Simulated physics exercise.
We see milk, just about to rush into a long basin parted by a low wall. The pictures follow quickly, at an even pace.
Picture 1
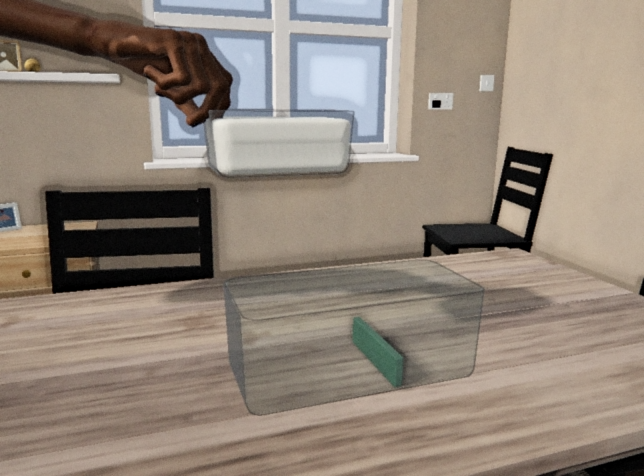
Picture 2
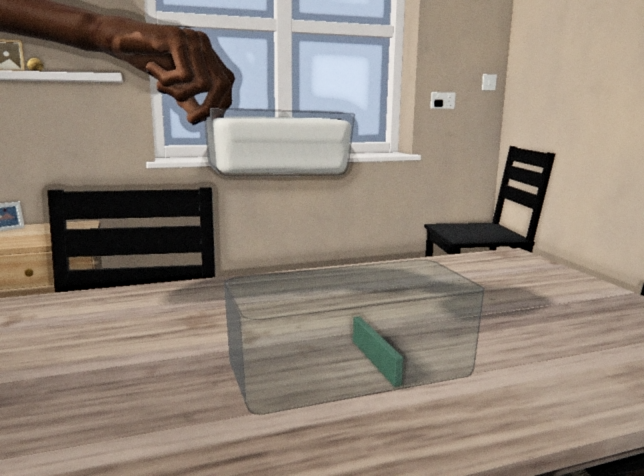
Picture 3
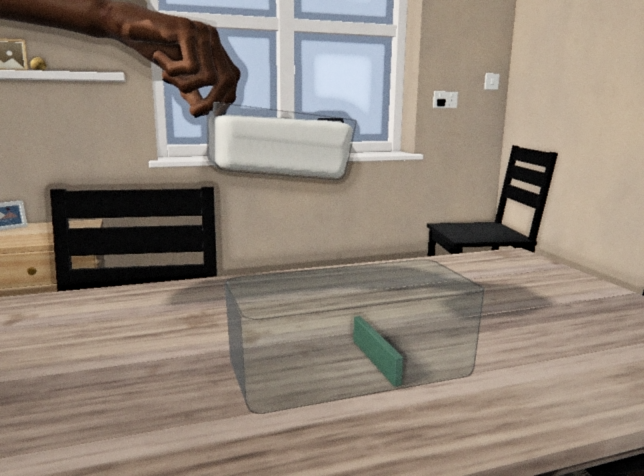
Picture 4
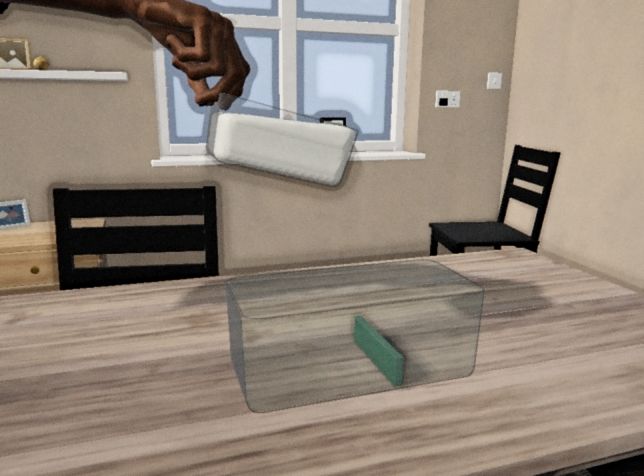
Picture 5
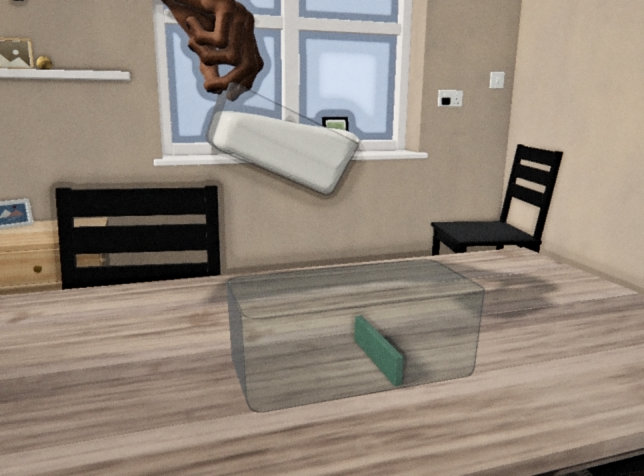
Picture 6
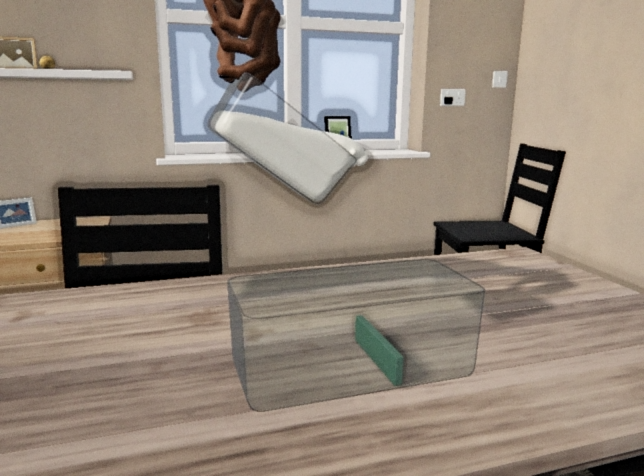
Above a clear basin on a table, a hand tilts a container of milk rightward.
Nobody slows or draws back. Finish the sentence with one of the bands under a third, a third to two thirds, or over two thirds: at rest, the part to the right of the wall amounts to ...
At rest, the part to the right of the wall amounts to a third to two thirds.
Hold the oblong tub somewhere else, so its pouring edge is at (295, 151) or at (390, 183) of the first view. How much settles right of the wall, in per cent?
It works out to around 20 % and then around 55 %.
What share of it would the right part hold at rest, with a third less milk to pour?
About 35 per cent.
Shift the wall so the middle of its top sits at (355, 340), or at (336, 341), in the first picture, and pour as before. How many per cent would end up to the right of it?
That'd be about 60 percent for the first and about 75 percent for the other.
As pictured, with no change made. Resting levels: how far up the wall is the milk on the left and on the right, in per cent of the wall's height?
About 30 left, about 50 right.
A moment on, the oblong tub is tipped right over and 9 per cent is still to pour, 2 is left of the wall and 29 right of it.
Next, the oblong tub is tipped right over and 1 per cent is still to pour, 33 is left of the wall and 44 right of it.
Then the oblong tub is tipped right over and 0 per cent is still to pour, 42 is left of the wall and 43 right of it.
Later the oblong tub is tipped right over and 0 per cent is still to pour, 46 is left of the wall and 43 right of it.
At rest 47 per cent lies left of the wall, 43 right of it and 10 outside.
